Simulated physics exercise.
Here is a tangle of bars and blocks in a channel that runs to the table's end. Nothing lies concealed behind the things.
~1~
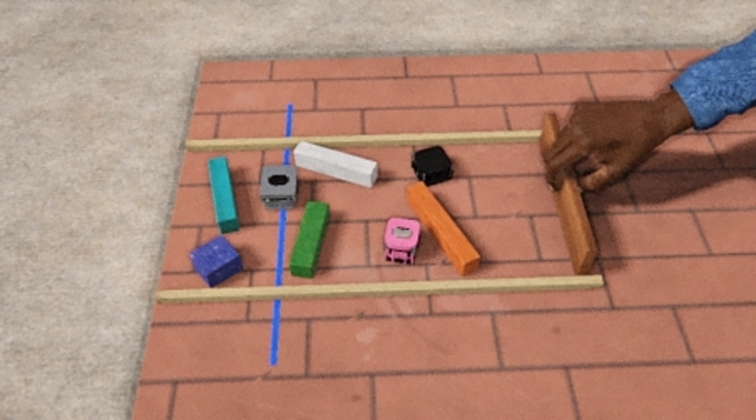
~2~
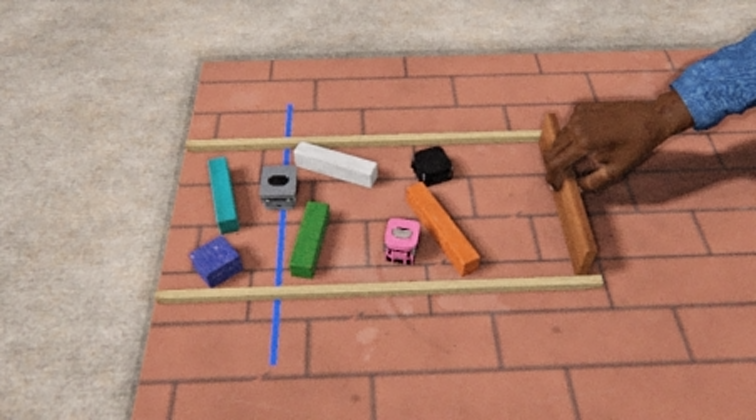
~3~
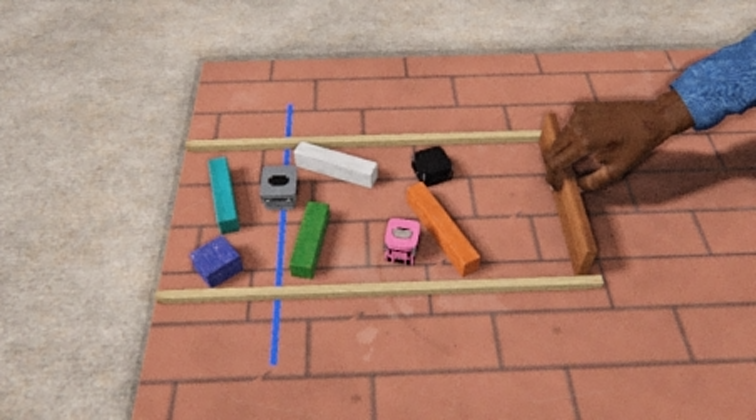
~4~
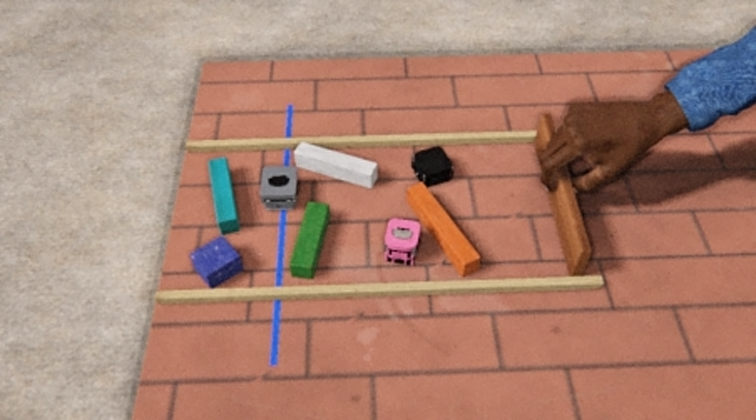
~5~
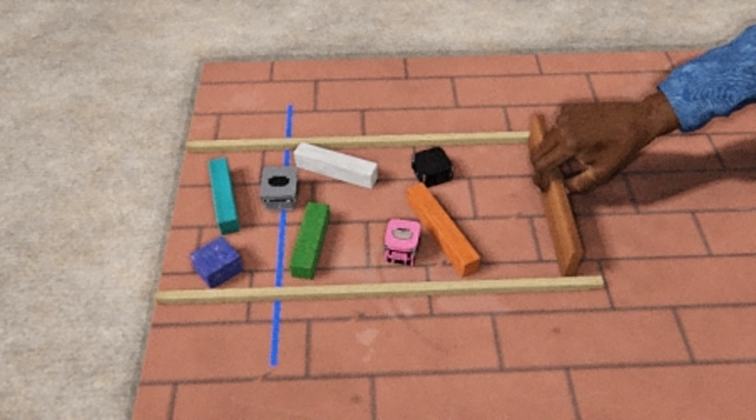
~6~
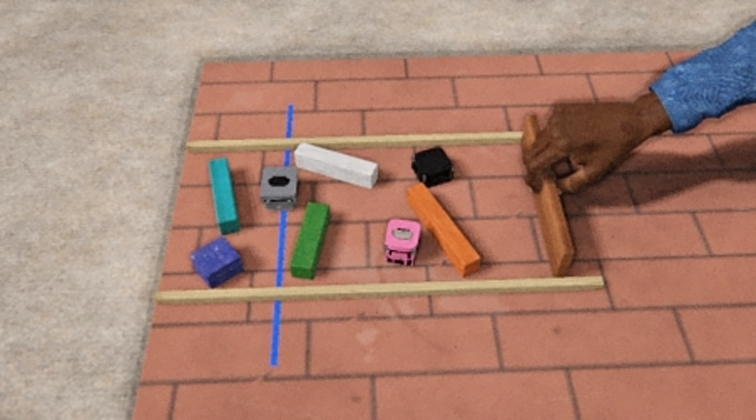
A hand slid a wooden board a short way left along the channel between two thin rails, while the coloured bars and small blocks lying ahead of it, some near a blue line, stayed still.
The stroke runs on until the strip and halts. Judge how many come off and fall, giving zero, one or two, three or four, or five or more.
Most likely, none whatsoever will tumble down.
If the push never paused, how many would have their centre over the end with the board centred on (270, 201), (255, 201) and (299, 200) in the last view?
In order of the places given, that's 0, 1 and 0.
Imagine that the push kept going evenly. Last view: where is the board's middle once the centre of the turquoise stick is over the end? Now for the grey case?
With the turquoise stick it sits around (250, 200), with the grey case around (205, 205).
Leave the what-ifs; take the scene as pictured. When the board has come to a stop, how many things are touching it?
It ends up touching 2.
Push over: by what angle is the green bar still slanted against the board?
About 0 degrees.
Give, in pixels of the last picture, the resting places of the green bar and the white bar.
The first comes to rest at (219, 251), and the second at (214, 165).
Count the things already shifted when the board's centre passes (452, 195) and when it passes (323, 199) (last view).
Note: First position 2; second position 6.
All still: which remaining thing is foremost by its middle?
Closest at the end: The blue block.
A little later, none off yet; turquoise stick at rest near (224, 195); blue block at rest near (217, 263); grey case at rest near (281, 189).
Next, none off yet; turquoise stick at rest near (224, 195); blue block at rest near (217, 263); grey case shifted about its own width near (256, 197).
When it is over, the number that fall off is zero.
